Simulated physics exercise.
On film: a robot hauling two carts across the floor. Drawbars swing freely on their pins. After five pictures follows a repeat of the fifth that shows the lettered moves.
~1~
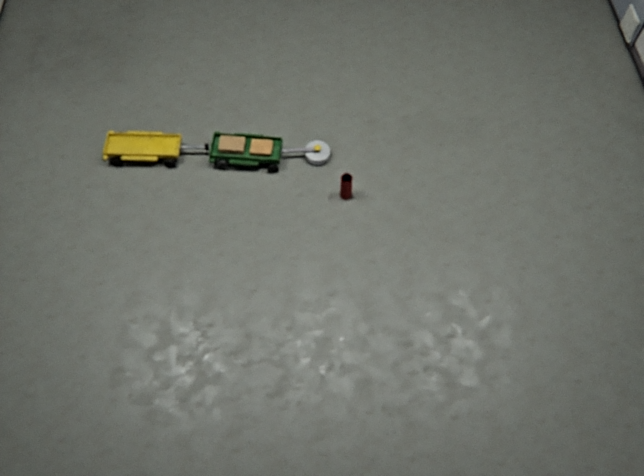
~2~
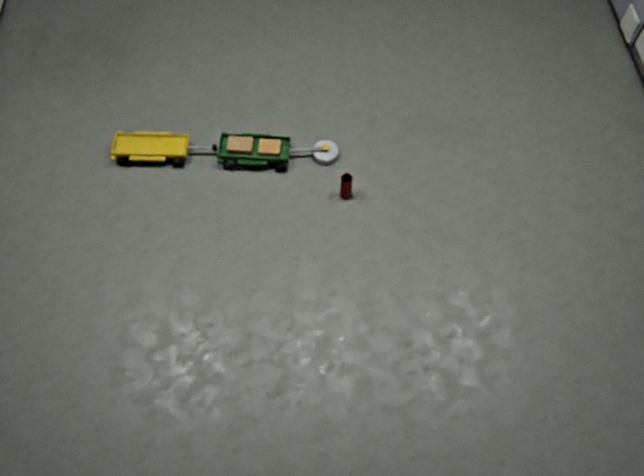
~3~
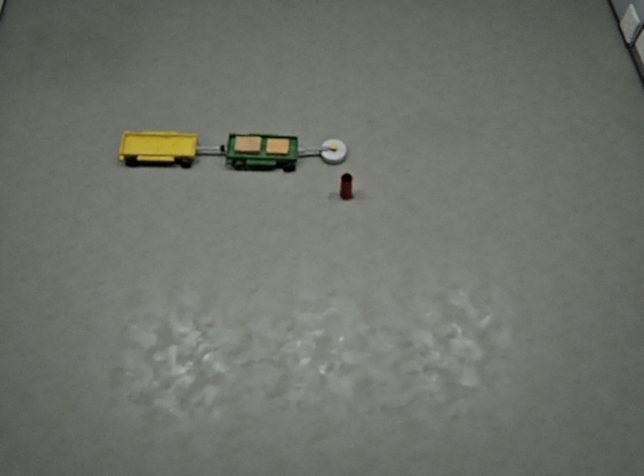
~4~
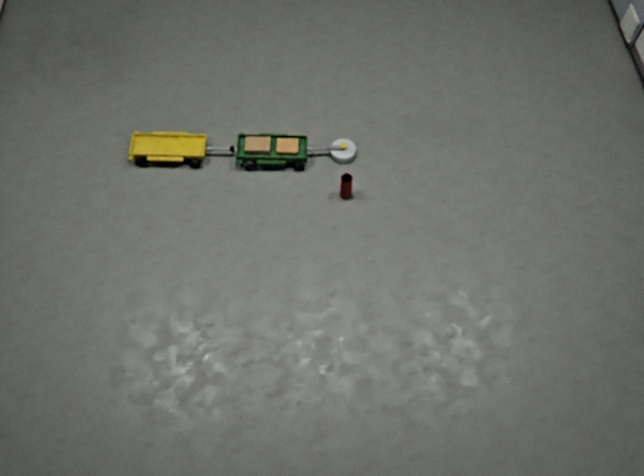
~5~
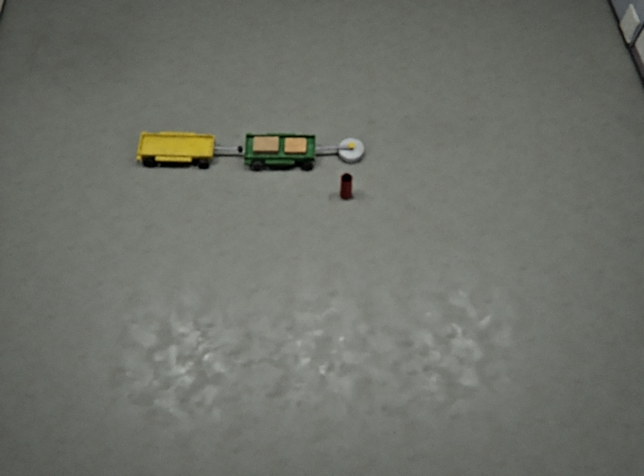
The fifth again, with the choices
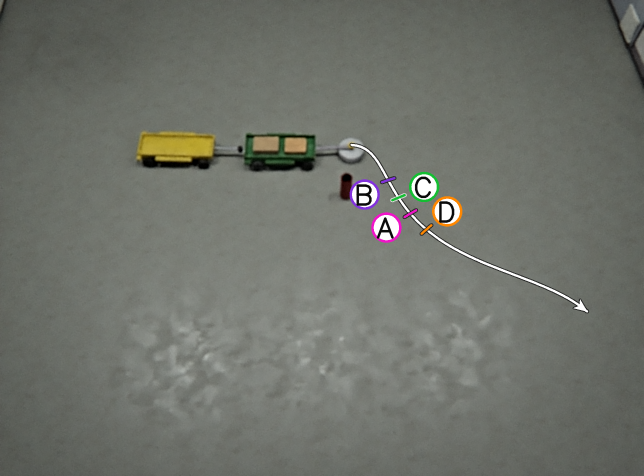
A small round robot slowly pulls a green cart and a yellow cart rightward past a red post.
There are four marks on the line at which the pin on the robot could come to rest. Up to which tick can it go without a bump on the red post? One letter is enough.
As far as tick C.
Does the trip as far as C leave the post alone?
Yes.
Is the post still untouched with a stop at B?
For that mark, yes.
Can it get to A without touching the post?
No.
On the copy, A at (410, 214); B at (388, 180); C at (399, 198); D at (426, 230); the route from (351, 145) via (443, 242) to (587, 312).
On C. First, robot (374, 162), last cart (200, 147).
Then, robot (387, 183), last cart (220, 147).
Finally, robot (398, 202), last cart (240, 147); nothing has been touched.
By contrast, A is too far, the post has been hit; B is safe but short; D is too far, the post has been hit.
